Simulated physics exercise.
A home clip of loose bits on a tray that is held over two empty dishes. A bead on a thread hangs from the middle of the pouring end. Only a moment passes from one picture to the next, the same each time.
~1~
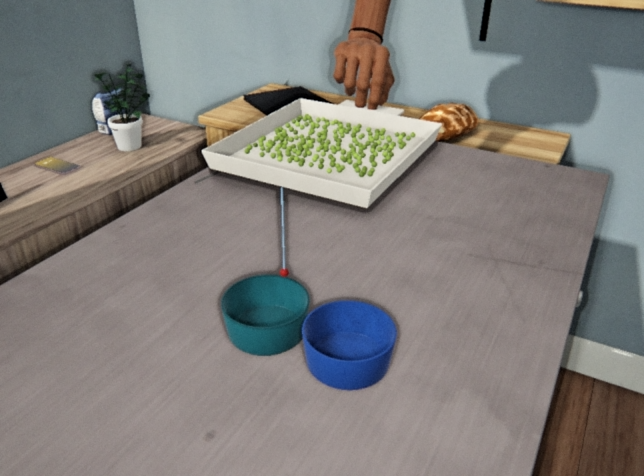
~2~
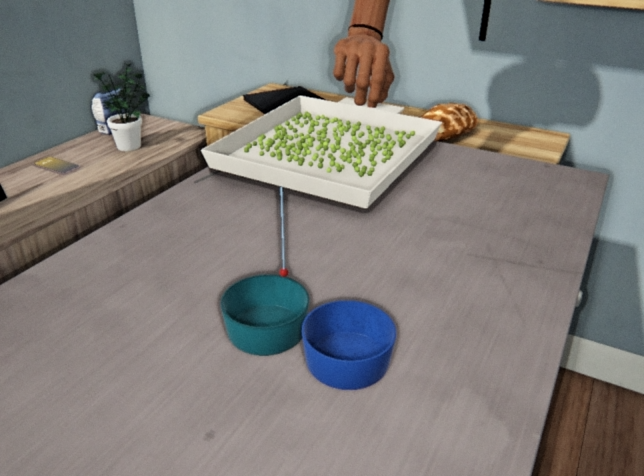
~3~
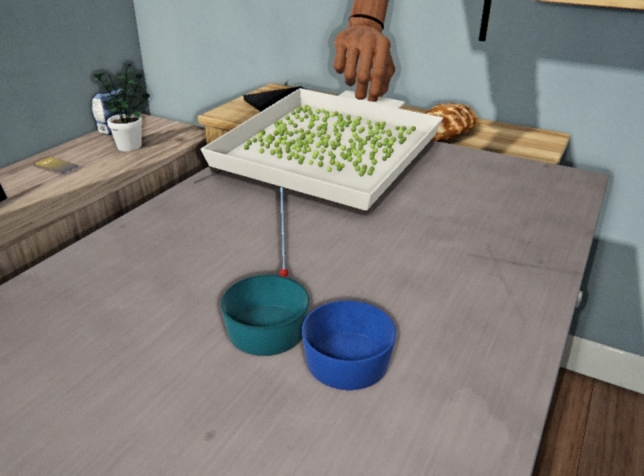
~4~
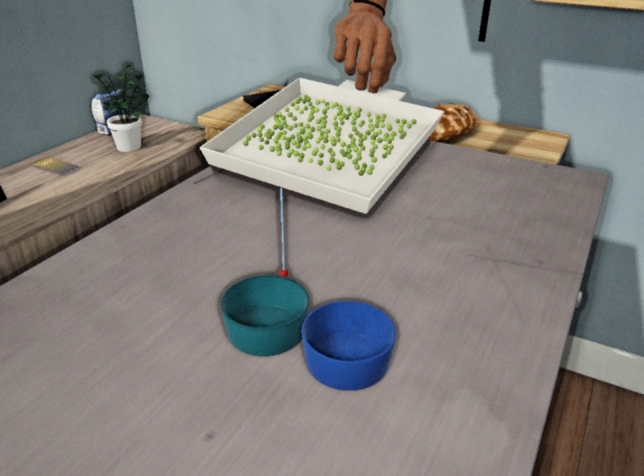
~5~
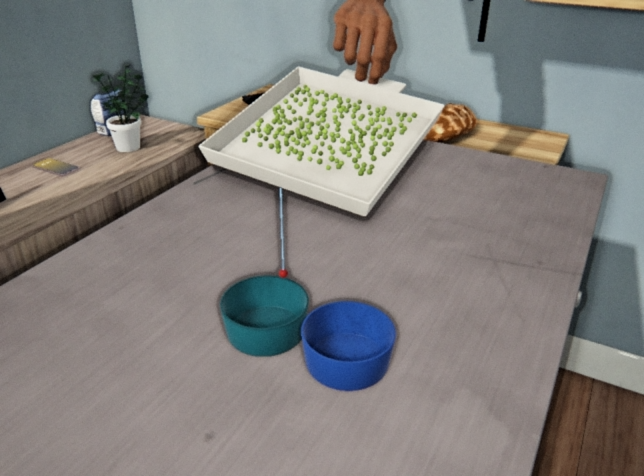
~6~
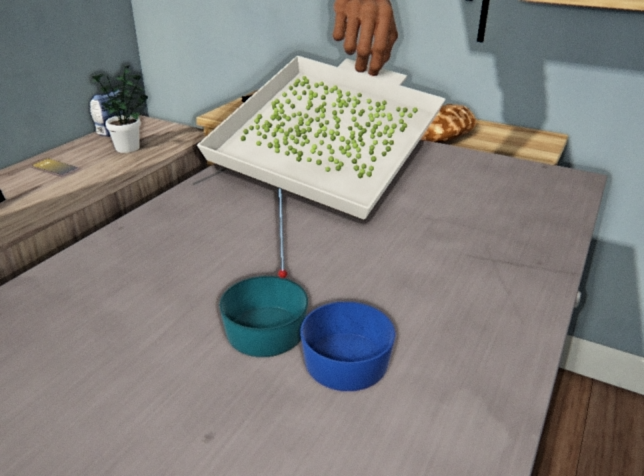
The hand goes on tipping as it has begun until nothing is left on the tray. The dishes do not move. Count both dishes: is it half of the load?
In the dishes lies over half of it.
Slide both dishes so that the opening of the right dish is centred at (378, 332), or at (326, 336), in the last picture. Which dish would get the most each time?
One: The right-hand dish. Two: The right dish.
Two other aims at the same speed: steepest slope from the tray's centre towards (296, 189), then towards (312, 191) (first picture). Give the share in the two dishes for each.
Near 90 % and 100 %.
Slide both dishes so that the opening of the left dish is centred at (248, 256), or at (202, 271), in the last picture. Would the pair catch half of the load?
First below a half, then under half.
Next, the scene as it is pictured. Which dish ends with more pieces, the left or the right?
Fuller: The right-hand dish.
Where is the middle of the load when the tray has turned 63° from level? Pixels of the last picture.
Roughly at (342, 205).
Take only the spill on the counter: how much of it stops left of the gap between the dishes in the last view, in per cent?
Near 20 %.
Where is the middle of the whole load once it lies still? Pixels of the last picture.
Roughly at (352, 355).
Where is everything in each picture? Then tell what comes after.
Corners of the pouring end near (209, 150) and (368, 188), level; middle of the load near (323, 144), dried peas; left dish near (242, 337); right dish near (327, 371); bead on its thread near (284, 273), in the first frame.
Corners of the pouring end near (208, 149) and (367, 189), level; middle of the load near (322, 142), in the second frame.
Corners of the pouring end near (208, 148) and (367, 191), tipped barely, lowest at the right corner; middle of the load near (323, 138), in the third frame.
Corners of the pouring end near (207, 147) and (367, 195), tipped a little, lowest at the right corner; middle of the load near (322, 133), in the fourth frame.
Corners of the pouring end near (206, 145) and (366, 199), tipped a little, lowest at the right corner; middle of the load near (322, 128), in the fifth frame.
Corners of the pouring end near (205, 144) and (366, 203), tipped clearly, lowest at the right corner; middle of the load near (321, 125), near half on the move; left dish near (240, 339); right dish near (326, 372), in the sixth frame.
Shortly afterwards, tray tipped steeply; the bulk on the tray; a little in the right dish; only a few in the air.
Next, tray tipped past a quarter turn; a little on the tray; near two thirds in the right dish; only a few in the left dish; a little outside both; near a quarter in the air.
Some moments later, tray tipped past a quarter turn; the bulk in the right dish; only a few in the left dish; near a quarter outside both.
In the end, tray tipped past a quarter turn; the bulk in the right dish; only a few in the left dish; near a quarter outside both.
